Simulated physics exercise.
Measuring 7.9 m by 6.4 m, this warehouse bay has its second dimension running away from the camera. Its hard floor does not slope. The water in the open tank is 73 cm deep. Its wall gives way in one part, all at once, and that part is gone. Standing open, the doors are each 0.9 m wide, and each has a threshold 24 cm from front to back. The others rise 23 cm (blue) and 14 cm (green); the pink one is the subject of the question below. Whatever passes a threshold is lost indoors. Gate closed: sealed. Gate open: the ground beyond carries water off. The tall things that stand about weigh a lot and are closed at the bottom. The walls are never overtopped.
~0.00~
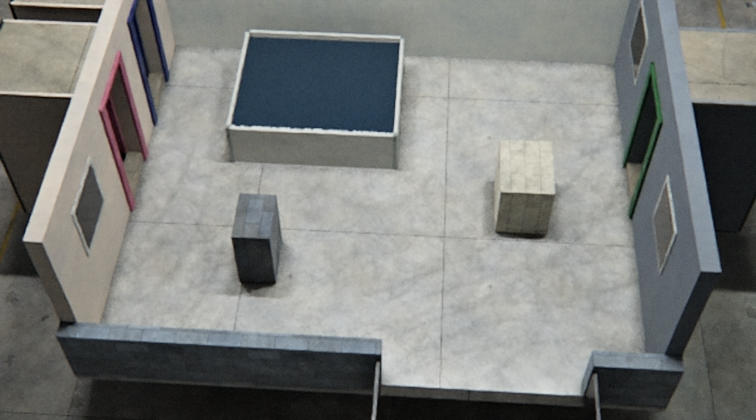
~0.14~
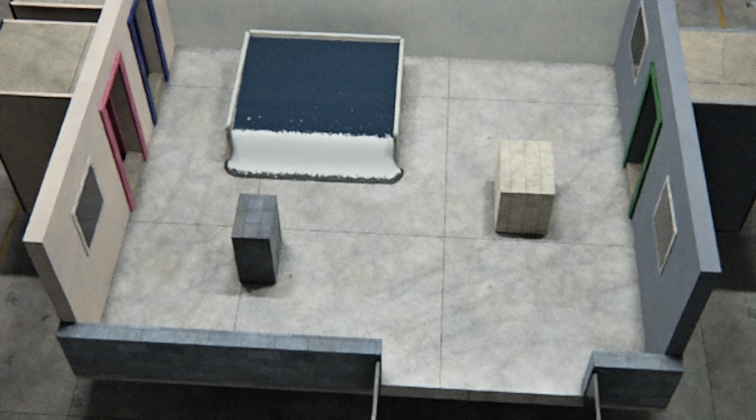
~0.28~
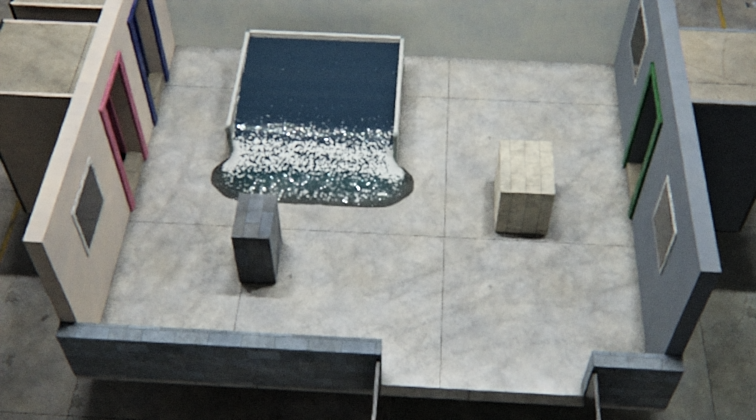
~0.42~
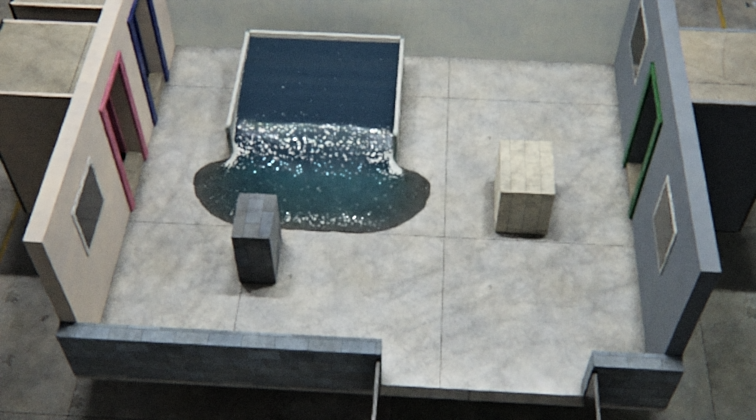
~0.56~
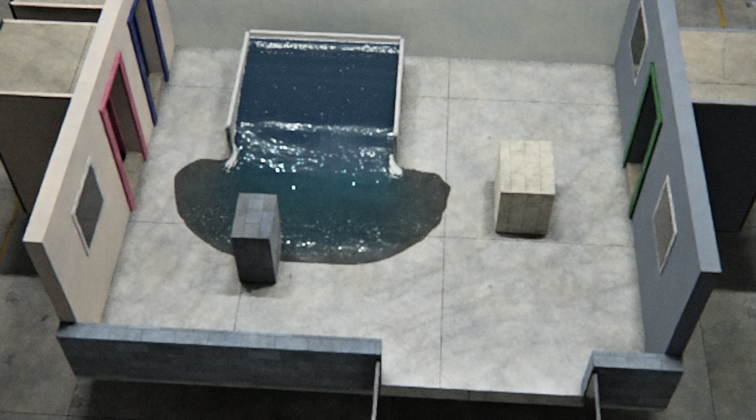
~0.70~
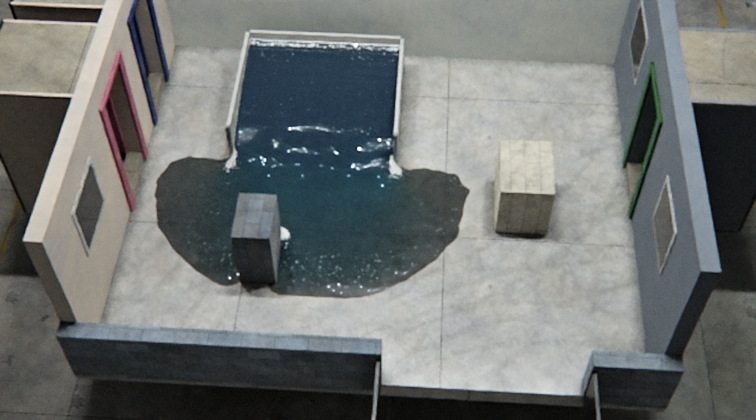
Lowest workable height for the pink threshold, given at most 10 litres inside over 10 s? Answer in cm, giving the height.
Roughly 14 cm.
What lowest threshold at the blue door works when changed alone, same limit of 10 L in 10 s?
For blue: Close to 9.0 cm.
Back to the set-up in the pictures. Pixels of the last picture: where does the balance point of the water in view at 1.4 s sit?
I'd put it close to (311, 177).
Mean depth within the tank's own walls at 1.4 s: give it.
Roughly 38 cm on average.
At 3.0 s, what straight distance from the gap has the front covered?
The front sits around 6.2 m out.
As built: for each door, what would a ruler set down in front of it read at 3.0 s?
Depth at blue 0 cm, at green 0 cm, at pink 7 cm.
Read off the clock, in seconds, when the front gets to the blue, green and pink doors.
Blue door 3.8 seconds, green door 5.5 seconds, pink door 1.0 seconds.
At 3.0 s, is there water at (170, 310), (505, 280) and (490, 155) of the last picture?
So, in order, I'd say got wet, then got wet, then stayed dry.
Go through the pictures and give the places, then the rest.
The first frame shows the open tank at (319, 84) is whole and still, 73 cm deep; the pink door at (126, 140) is dry.
In the second frame, the gap is at (313, 154), the front 0.3 m out at (234, 172); the back of the open tank holds 73 cm.
In the third frame, the front is at (233, 195), 0.7 m from the gap at (313, 155); 2.0 m2 of floor is wet, 73 cm left at the back.
In the fourth frame, the front is at a hidden place, 1.3 m from the gap at (313, 156); 3.9 m2 of floor is wet, 72 cm left at the back.
In the fifth frame, the front is at (280, 255), 1.9 m from the gap at (313, 156); 6.2 m2 of floor is wet, 66 cm left at the back.
In the sixth frame, the gap is at (314, 157), the front 2.5 m out at (280, 288); the back of the open tank holds 61 cm; the pink door at (126, 140), 2.9 m from the gap, is still 0.7 m from the nearest water.
After 1.4 s water covers 45 % of the floor, deepest (46 cm) near (265, 229); 3 cm at the pink door, 0 litres in over its 22 cm threshold.
After 3.0 s water covers 55 % of the floor, deepest (42 cm) near (110, 290); 7 cm at the pink door, 0 litres in over its 22 cm threshold.
After 10.0 s water covers 95 % of the floor, deepest (12 cm) near (586, 66); 8 cm at the pink door, 0 litres in over its 22 cm threshold.
At the pink door as built, the water arrived by 1.0 s and peaked near 18 cm at 5.0 s.
Run again over the same 10 s with other heights there, 15 litres in over 13 cm, 1 litre over 18 cm. The limit of 10 litres is kept from about 14 cm up.
